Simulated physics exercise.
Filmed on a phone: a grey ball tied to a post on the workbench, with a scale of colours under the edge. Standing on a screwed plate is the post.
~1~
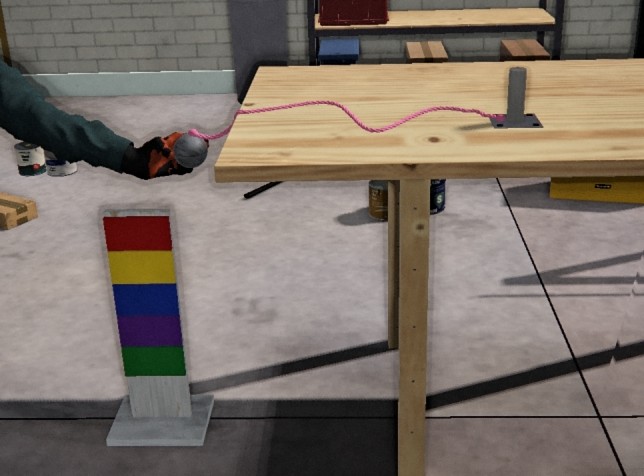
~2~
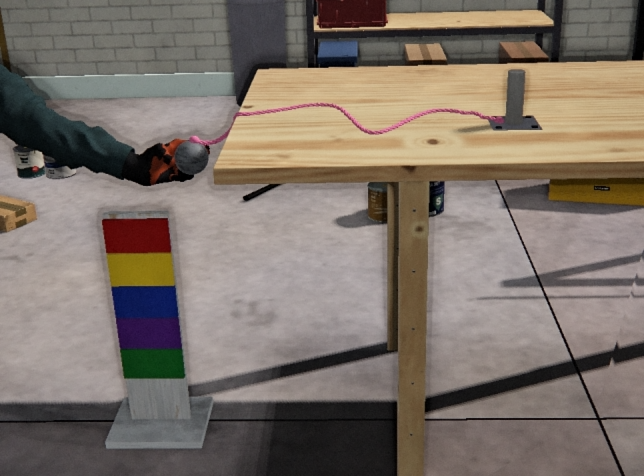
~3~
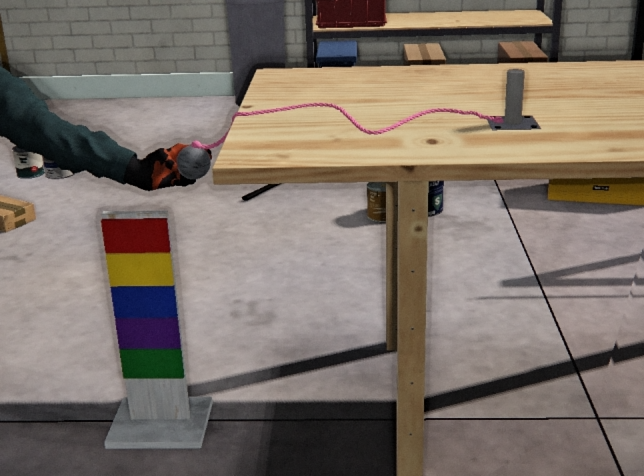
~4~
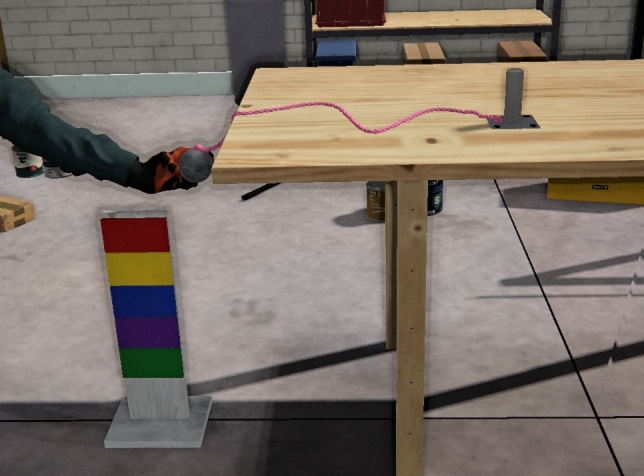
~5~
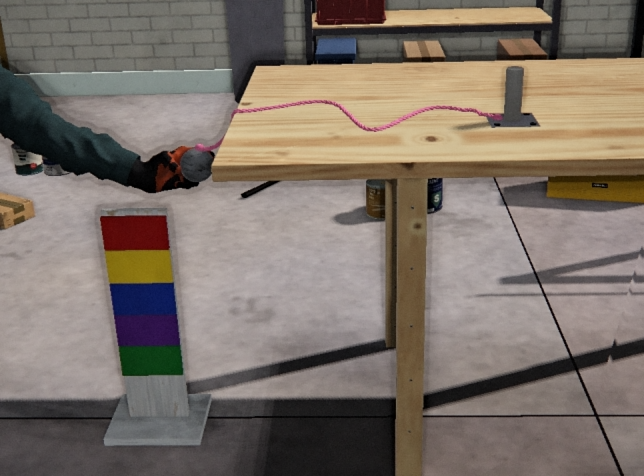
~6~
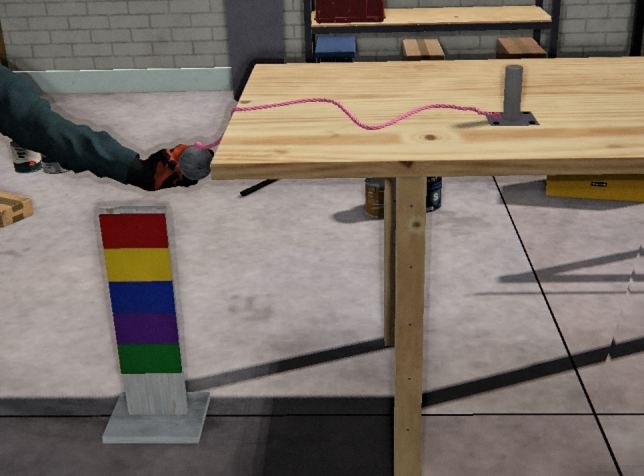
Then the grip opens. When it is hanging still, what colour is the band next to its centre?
Blue.
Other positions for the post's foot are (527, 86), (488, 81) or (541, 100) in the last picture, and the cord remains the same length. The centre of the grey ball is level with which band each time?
It would be yellow; blue; yellow.
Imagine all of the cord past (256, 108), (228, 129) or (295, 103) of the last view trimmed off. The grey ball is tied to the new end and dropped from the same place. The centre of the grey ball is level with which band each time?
First try: Red; second try: Yellow; third try: None, it hangs higher.
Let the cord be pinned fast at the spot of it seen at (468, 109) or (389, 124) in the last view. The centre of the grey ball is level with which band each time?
Note: Try 1 blue; try 2 yellow.
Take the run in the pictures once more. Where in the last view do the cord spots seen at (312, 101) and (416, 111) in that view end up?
In that view they sit near (234, 164) and near (387, 116).
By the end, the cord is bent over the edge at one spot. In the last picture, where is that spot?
It's near (340, 107) in the last picture.
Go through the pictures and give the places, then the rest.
In the first picture, grey ball (190, 151); red (137, 235); yellow (142, 268); blue (146, 300); purple (149, 332); green (153, 362).
In the second picture, grey ball (192, 158); cord through (472, 113) (408, 120) (361, 128) (336, 107) (263, 113).
In the third picture, grey ball (194, 162).
In the fourth picture, grey ball (196, 166); cord through (471, 112) (407, 120) (360, 127) (335, 106) (261, 112).
In the fifth picture, grey ball (197, 165).
In the sixth picture, grey ball (196, 163); cord through (470, 109) (406, 116) (359, 123) (334, 102) (260, 108).
Early on, ball near (209, 271); level with yellow.
Midway, ball near (259, 302); level with blue.
Near the end, ball near (237, 306); level with blue.
Finally, ball near (245, 308); level with blue. Its centre hangs level with the blue band.
